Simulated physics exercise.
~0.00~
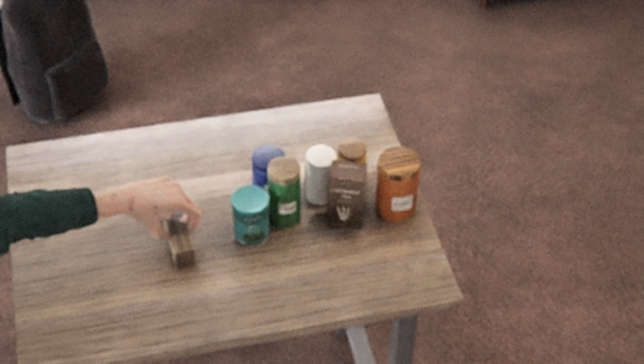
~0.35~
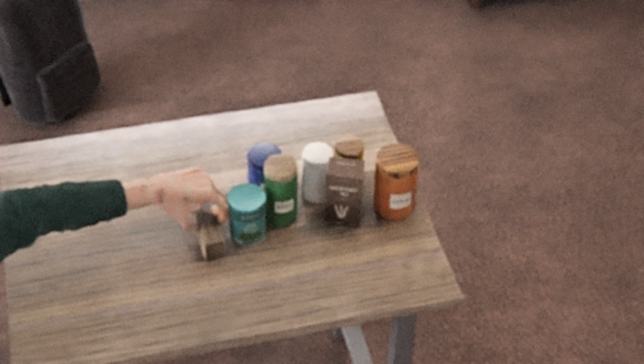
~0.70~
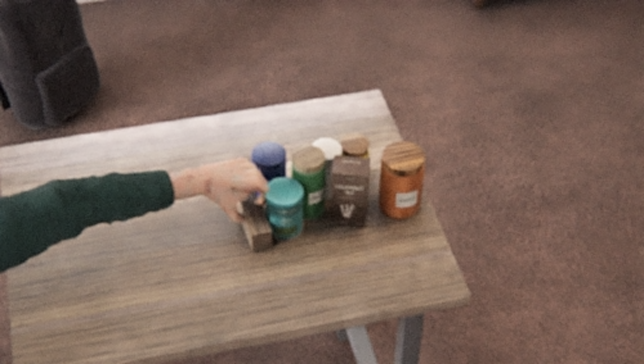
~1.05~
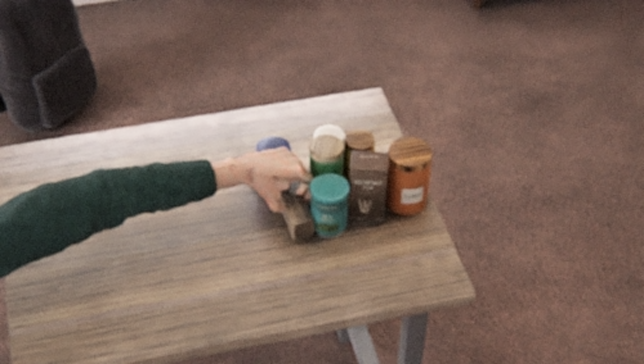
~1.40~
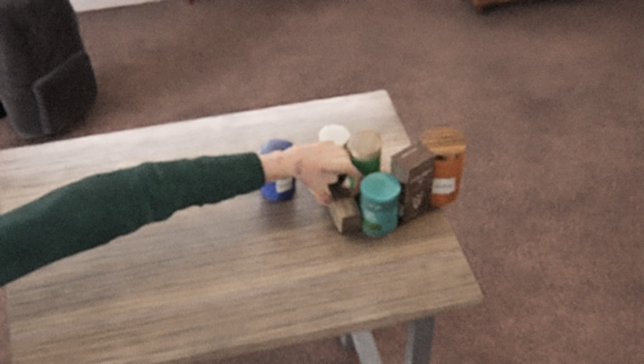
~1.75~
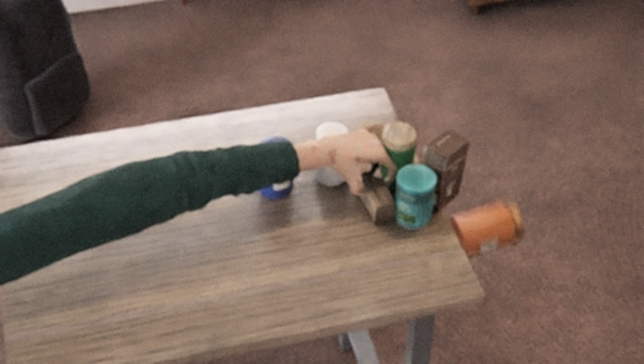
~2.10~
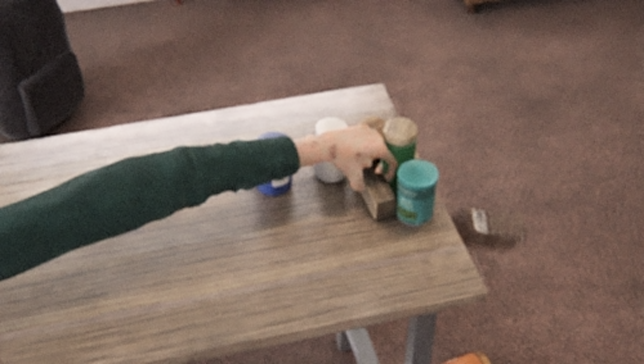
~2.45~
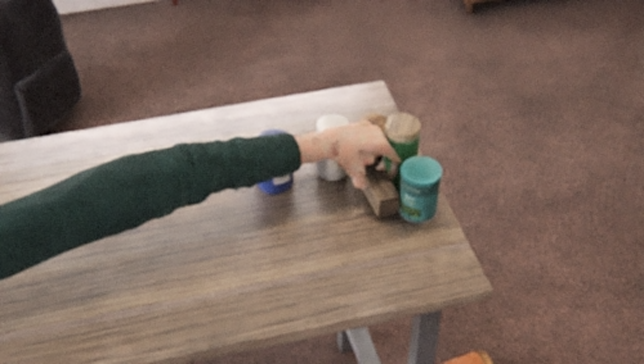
A hand pushes a block into crowded containers, knocking the orange jar, then the brown carton, off the table's right edge.
